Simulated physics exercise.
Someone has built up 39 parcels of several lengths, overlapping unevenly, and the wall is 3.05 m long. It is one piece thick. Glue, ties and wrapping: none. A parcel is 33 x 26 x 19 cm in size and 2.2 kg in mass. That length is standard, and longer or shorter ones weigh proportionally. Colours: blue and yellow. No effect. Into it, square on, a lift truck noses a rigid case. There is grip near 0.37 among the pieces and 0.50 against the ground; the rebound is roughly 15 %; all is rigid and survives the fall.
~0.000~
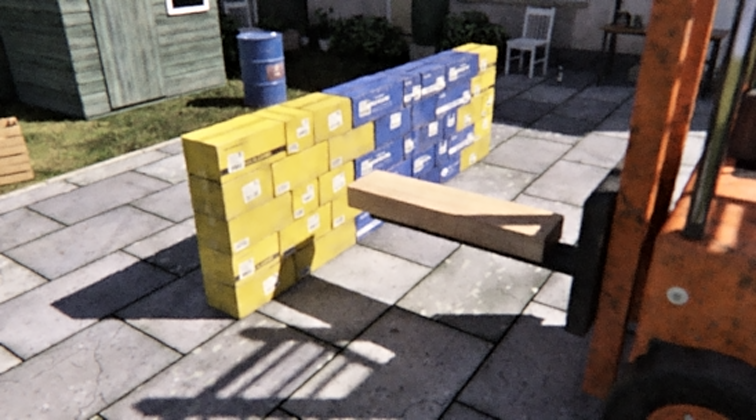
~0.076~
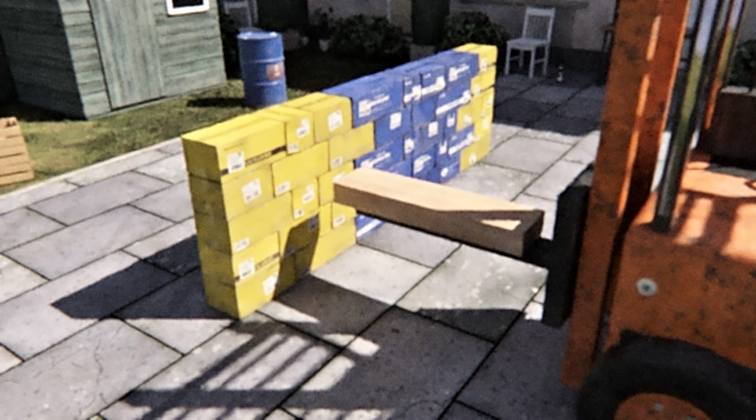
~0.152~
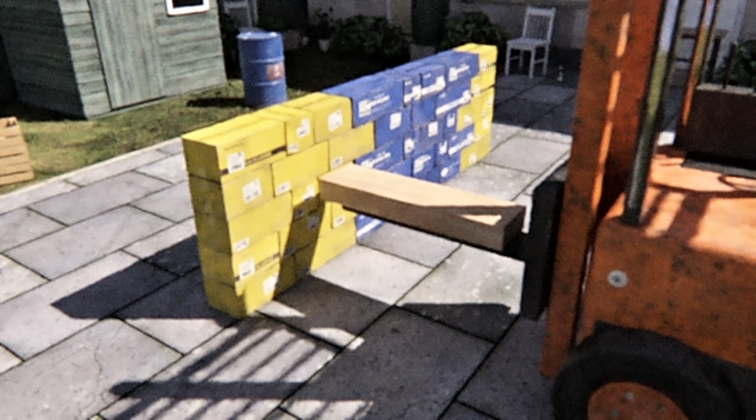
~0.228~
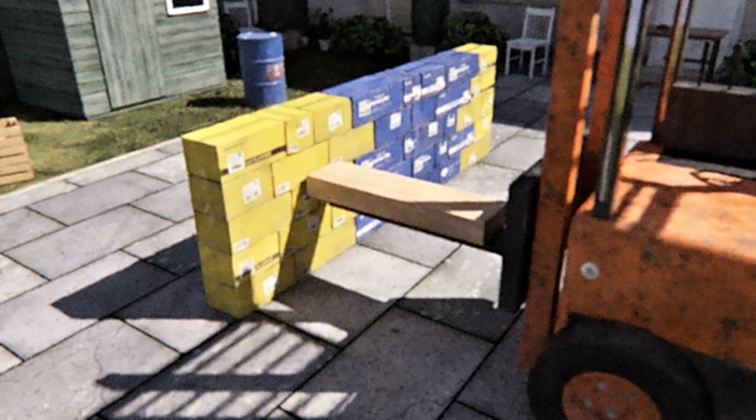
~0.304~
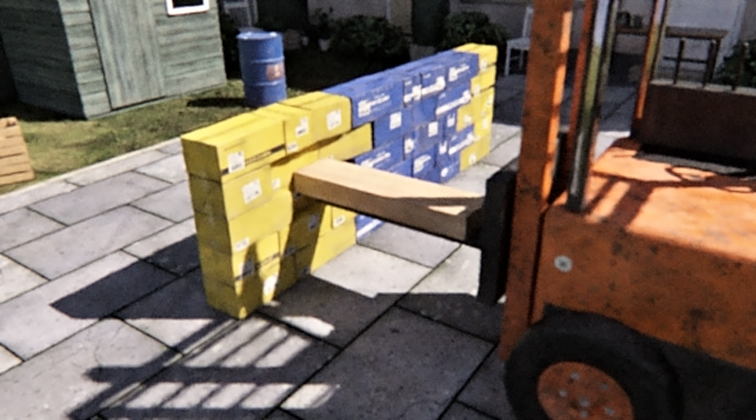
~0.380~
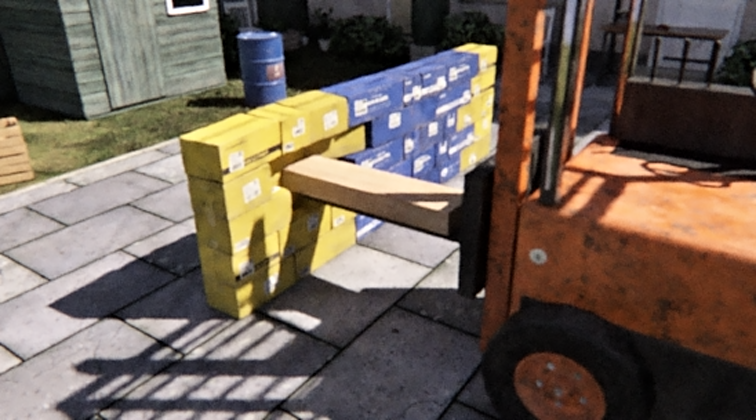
On a sunlit paved patio beside a wooden shed, seen from slightly above by a still camera, a low wall of yellow and blue boxes runs back past a blue barrel and white chair. At right, an orange forklift carries a long, pale wooden block on its front. The forklift glides leftward, its shadow sliding along, and the block meets the yellow boxes and pushes in, shifting several of them.
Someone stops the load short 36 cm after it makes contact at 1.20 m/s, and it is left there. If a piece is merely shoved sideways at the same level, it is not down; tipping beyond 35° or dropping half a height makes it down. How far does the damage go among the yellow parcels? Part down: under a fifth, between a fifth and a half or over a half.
Result - down count: The fifth-to-half band.
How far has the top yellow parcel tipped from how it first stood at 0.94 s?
Some 0°.
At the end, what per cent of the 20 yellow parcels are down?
Estimate: Some 35 in a hundred.
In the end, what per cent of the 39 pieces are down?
I'd put it at roughly 20 per cent of them.
After 0.58 s, 1 of the 20 yellow parcels down (1 of 39 in all colours); top yellow parcel unmoved.
After 0.94 s, 6 of the 20 yellow parcels down (6 of 39 in all colours); top yellow parcel unmoved.
After 1.48 s, 7 of the 20 yellow parcels down (8 of 39 in all colours); top yellow parcel unmoved.
In the end (3.9 s), 7 of the 20 yellow parcels down (8 of 39 in all colours); top yellow parcel unmoved; top blue parcel unmoved. That is 35 per cent. From the last view, middles, top yellow parcel near (474, 60), top blue parcel near (419, 80).
